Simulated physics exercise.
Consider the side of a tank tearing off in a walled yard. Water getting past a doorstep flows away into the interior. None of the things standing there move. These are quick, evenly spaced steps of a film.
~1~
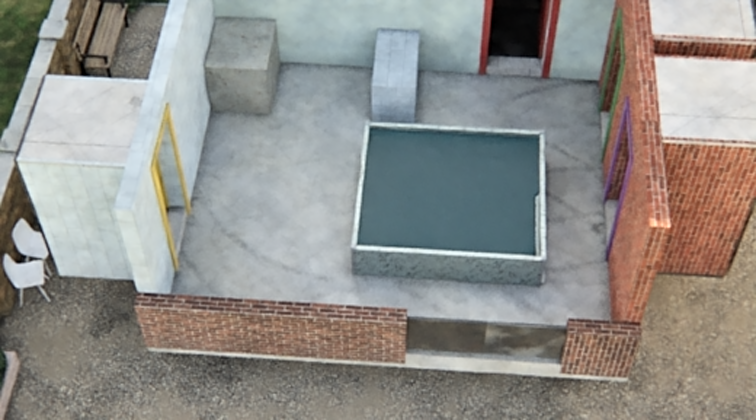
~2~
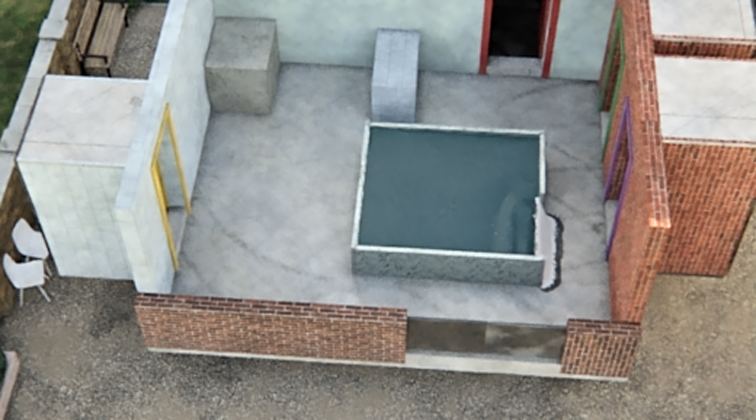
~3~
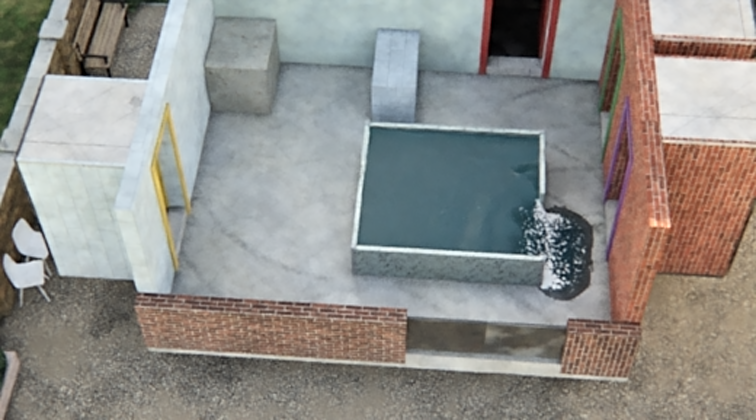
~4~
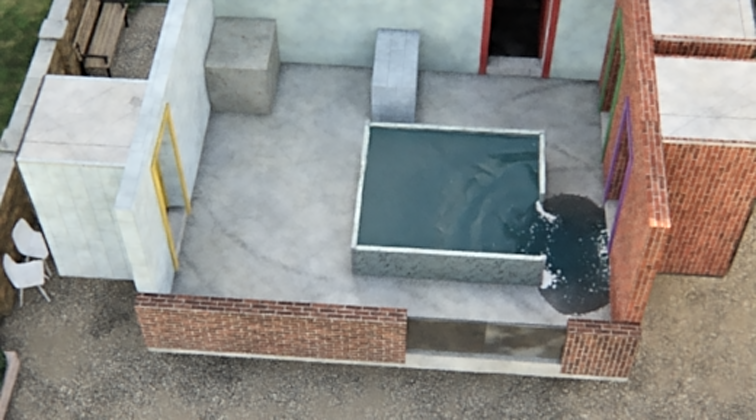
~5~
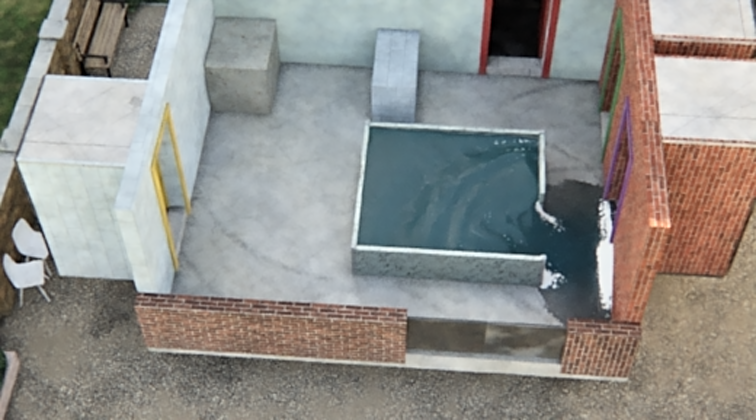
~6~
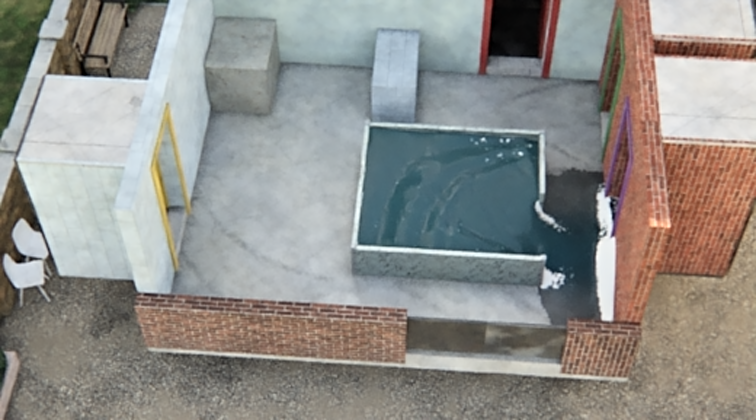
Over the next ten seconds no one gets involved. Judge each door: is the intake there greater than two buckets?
At the end, the red door copes honestly. The purple door gets overwhelmed honestly. The green door gets overwhelmed honestly. The yellow door copes honestly.
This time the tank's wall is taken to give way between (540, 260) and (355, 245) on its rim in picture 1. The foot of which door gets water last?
Door marked red.
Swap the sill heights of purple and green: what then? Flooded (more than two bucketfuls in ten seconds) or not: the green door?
I reckon green doesn't reach the mark.
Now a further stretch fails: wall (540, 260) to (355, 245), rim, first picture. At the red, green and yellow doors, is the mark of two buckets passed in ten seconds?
Here's how it goes: The red door never reaches it, while the green door gets beyond the mark and the yellow door never reaches it.
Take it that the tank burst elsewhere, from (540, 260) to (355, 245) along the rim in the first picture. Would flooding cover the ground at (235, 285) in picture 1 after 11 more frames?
Answer: Awash.
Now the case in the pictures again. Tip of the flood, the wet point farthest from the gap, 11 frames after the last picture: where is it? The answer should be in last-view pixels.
Point: (598, 82) in the last picture's pixels.
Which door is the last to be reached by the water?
It's the one in yellow.
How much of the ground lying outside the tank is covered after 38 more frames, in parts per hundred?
The answer is around 80 per cent.
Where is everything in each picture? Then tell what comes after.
The first frame shows still water in the open tank at (451, 191).
In the second frame, water pours out at (538, 241) and has run to (549, 286).
In the third frame, the front is at (585, 227), out from the gap at (538, 243).
In the fourth frame, the front is at (609, 297), out from the gap at (538, 244).
In the fifth frame, water pours out at (538, 244) and has run to (610, 319).
In the sixth frame, the front is at a hidden place, out from the gap at (538, 243).
A moment on, water covers 15 % of the floor; the red door not reached, the purple door over two buckets in, the green door wet at the sill, nothing in, the yellow door not reached.
Next, water covers 30 % of the floor; the red door not reached, the purple door far over two buckets in, the green door wet at the sill, nothing in, the yellow door not reached.
Then, water covers 55 % of the floor; the red door wet at the sill, nothing in, the purple door far over two buckets in, the green door wet at the sill, nothing in, the yellow door not reached.
Later, water covers 80 % of the floor; the red door wet at the sill, nothing in, the purple door far over two buckets in, the green door under two buckets in, the yellow door wet at the sill, nothing in.
In the end, water covers 100 % of the floor; the red door wet at the sill, nothing in, the purple door far over two buckets in, the green door over two buckets in, the yellow door wet at the sill, nothing in.
